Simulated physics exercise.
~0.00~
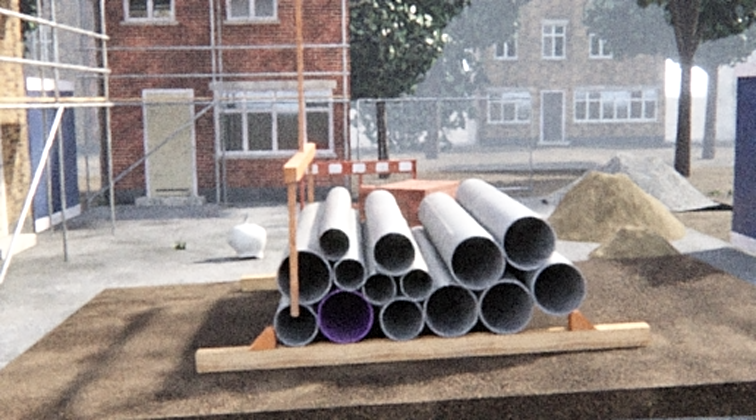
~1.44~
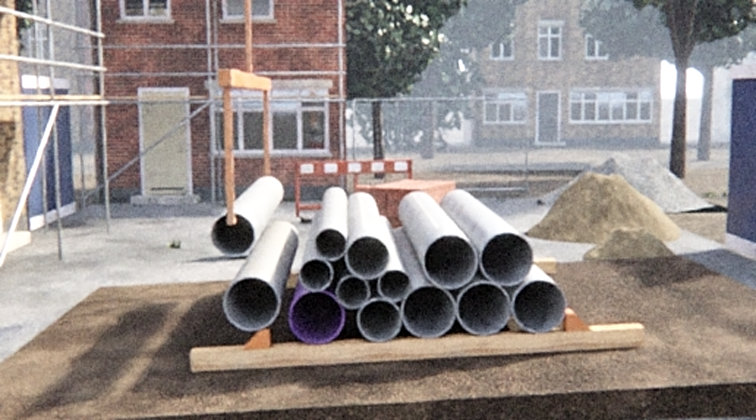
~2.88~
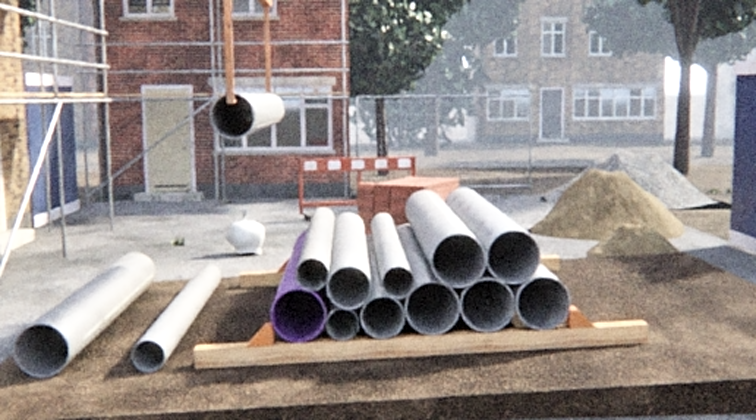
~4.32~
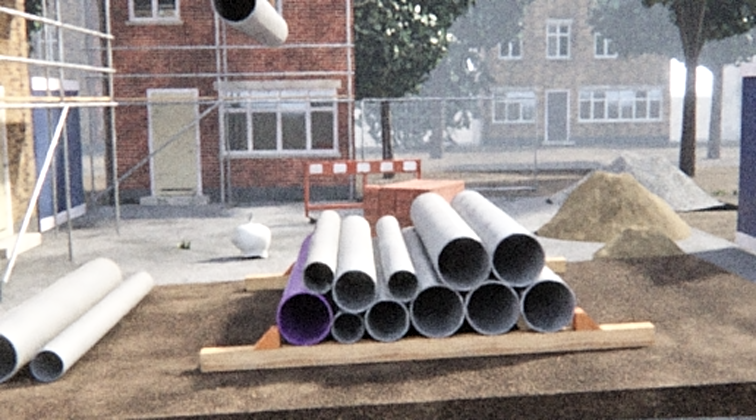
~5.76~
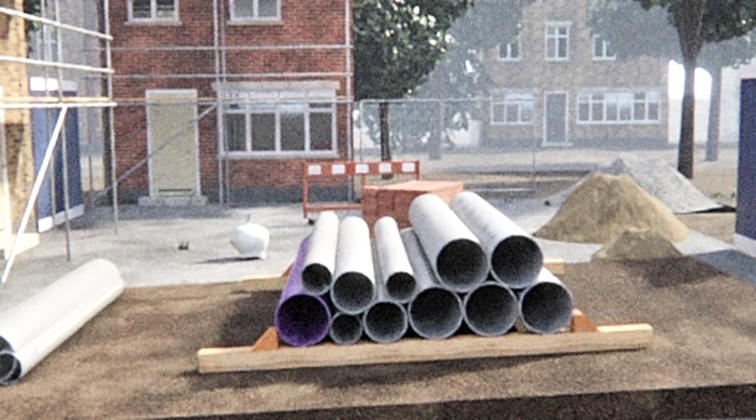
A stack of grey pipes with one purple pipe sat on wooden bearers as an orange beam hoisted a pipe from the left side; others rolled off leftward, the purple one shifted slightly left, and the rest settled in a lower pile.
